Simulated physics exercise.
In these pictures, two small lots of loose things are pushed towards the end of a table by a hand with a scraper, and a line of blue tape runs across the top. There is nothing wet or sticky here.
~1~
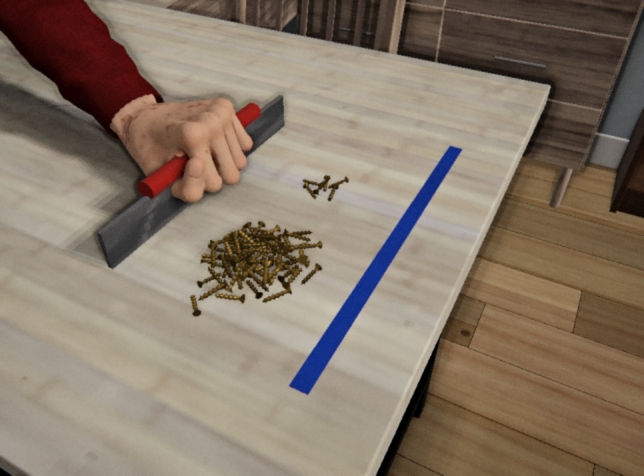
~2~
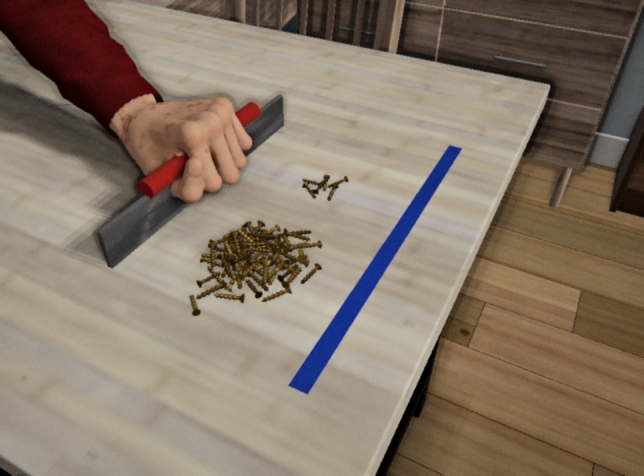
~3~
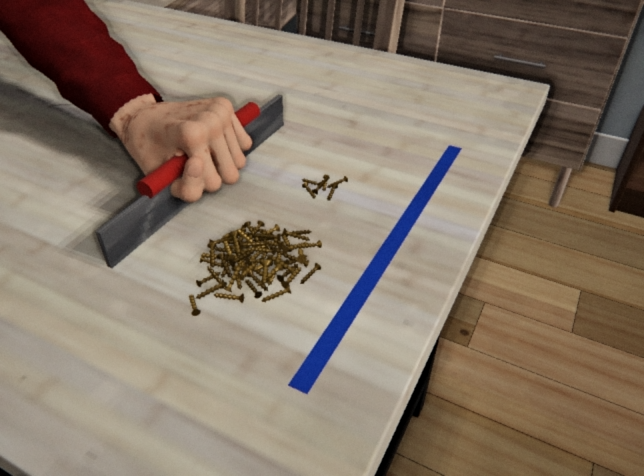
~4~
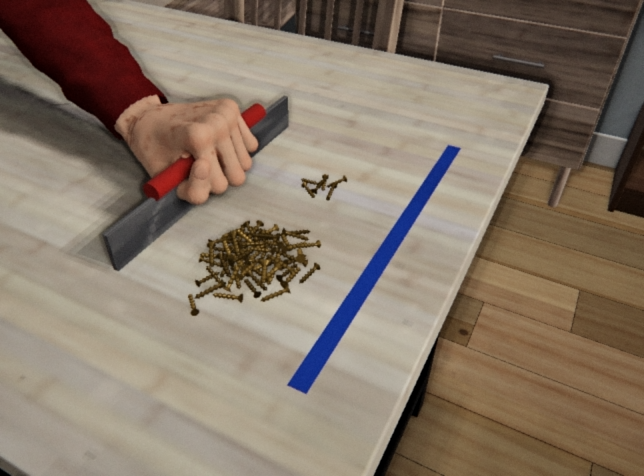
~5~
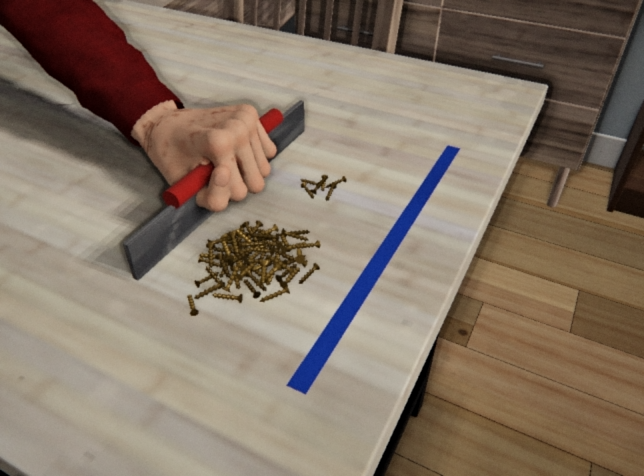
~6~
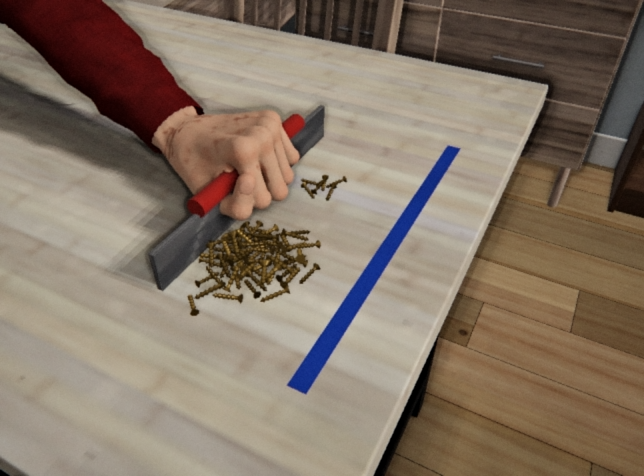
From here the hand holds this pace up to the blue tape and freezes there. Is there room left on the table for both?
Near lot: Some of it falls. Far lot: None of it falls.
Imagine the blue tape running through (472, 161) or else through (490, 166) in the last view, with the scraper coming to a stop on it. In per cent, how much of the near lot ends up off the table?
Share off the table is 60 per cent for the first position and 100 per cent for the second.
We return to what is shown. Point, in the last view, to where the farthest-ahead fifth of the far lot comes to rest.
Resting point: Close to (462, 224).
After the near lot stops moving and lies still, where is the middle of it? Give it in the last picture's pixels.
Close to (396, 310) in pixels.
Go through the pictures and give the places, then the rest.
In the first picture, scraper at (121, 236), at rest; blue tape at (451, 155), about a palm's width from the edge; edge at (465, 269); near lot at (258, 256), many brass screws; far lot at (323, 184), a few brass screws.
In the second picture, scraper at (121, 236), at rest; far lot at (323, 184).
In the third picture, scraper at (121, 235), at rest; near lot at (257, 255).
In the fourth picture, scraper at (127, 238); far lot at (322, 183).
In the fifth picture, scraper at (147, 247); near lot at (255, 255).
In the sixth picture, scraper at (172, 257); blue tape at (449, 155); edge at (463, 268); near lot at (256, 255); far lot at (321, 183).
Then, 0.36 s past the last view, scraper still moving, near (329, 189); near lot all on the table, its front near (362, 296); far lot all on the table, its front near (354, 211).
Then, 0.74 s past the last view, scraper stopped at the blue tape; near lot a small part over the edge; far lot all on the table, its front near (423, 243).
Then, 1.02 s past the last view, scraper stopped at the blue tape; near lot about a quarter over the edge; far lot all on the table, its front near (466, 225).
Finally, scraper stopped at the blue tape; near lot about a quarter over the edge; far lot all on the table, its front near (467, 226).
